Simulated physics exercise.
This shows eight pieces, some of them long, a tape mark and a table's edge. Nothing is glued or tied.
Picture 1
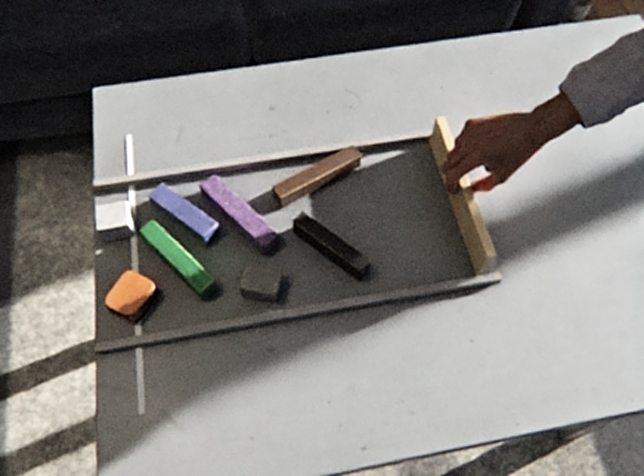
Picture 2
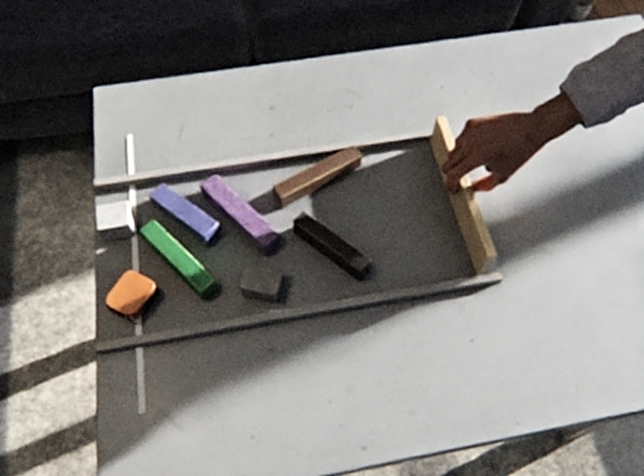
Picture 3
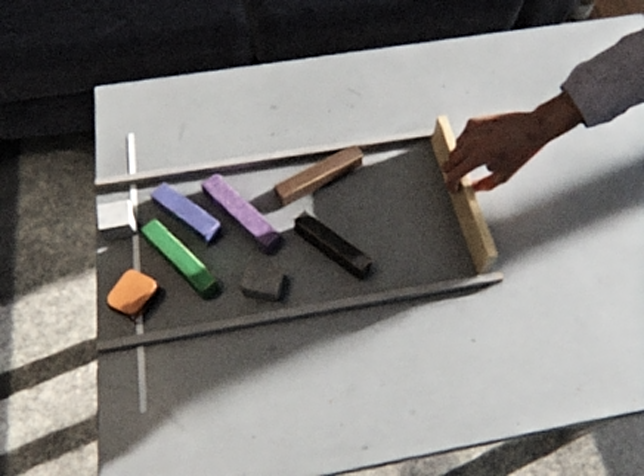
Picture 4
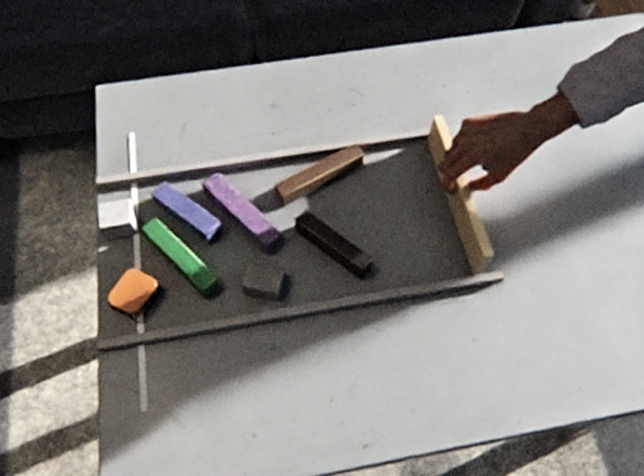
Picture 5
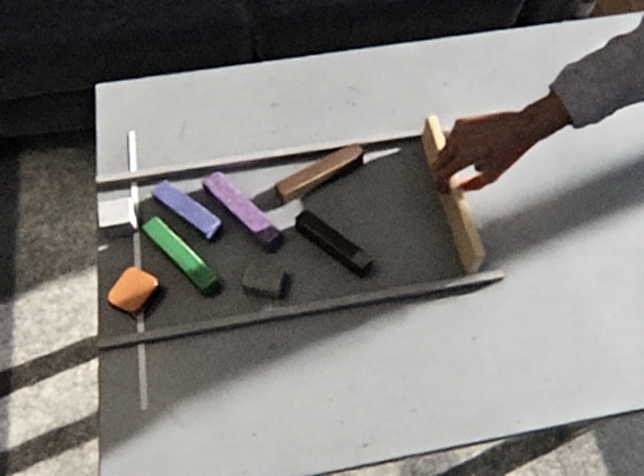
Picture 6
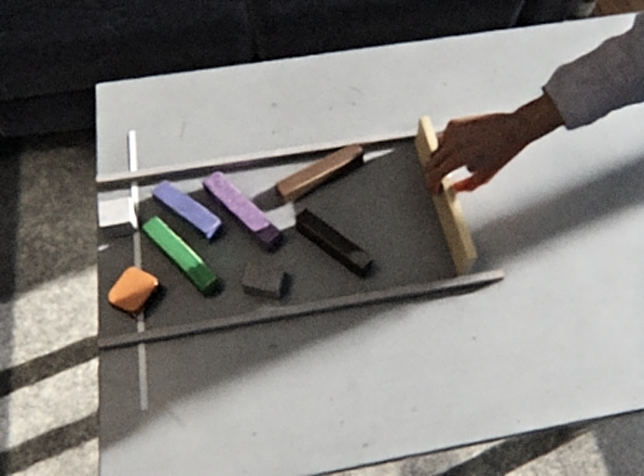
On a pale table between two dark rails, a hand held a wooden board upright at the right and slid it slightly left, while the scattered coloured blocks near the tape stayed practically still.
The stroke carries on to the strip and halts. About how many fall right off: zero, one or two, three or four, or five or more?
Outcome: The number that fall off is five or more.
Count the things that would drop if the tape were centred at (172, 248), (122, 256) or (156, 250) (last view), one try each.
Try by try, 3, 6 and 4.
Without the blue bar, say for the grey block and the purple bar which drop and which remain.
The grey block holds on; the purple bar comes down.
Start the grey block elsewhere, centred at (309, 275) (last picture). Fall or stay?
It survives.
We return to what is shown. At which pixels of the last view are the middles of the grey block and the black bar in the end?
The grey block stops around (101, 315); the black bar around (128, 274).
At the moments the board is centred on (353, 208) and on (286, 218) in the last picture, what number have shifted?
By then 2, and 6.
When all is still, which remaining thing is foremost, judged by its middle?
It is the grey block.
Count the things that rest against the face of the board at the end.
2 of them.
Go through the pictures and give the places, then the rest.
The first picture shows white block (115, 221); orange case (133, 298); green stick (178, 260); board (460, 193); tape (135, 257).
The second picture shows orange case (133, 297); brown bar (318, 176).
The third picture shows green stick (180, 259); purple bar (241, 214).
The fourth picture shows white block (118, 219); black bar (333, 244).
The fifth picture shows orange case (135, 294); grey block (264, 279).
The sixth picture shows white block (118, 218); orange case (135, 294); green stick (181, 257); board (443, 194); tape (137, 253).
A little later, none off yet; white block at rest near (118, 218); orange case at rest near (135, 294); green stick at rest near (181, 257).
Next, none off yet; white block at rest near (118, 218); orange case shifted a little near (112, 302); green stick shifted a little near (141, 276).
When it is over, the number that fall off is five or more; down, purple bar, blue bar, green stick, orange case and white block.
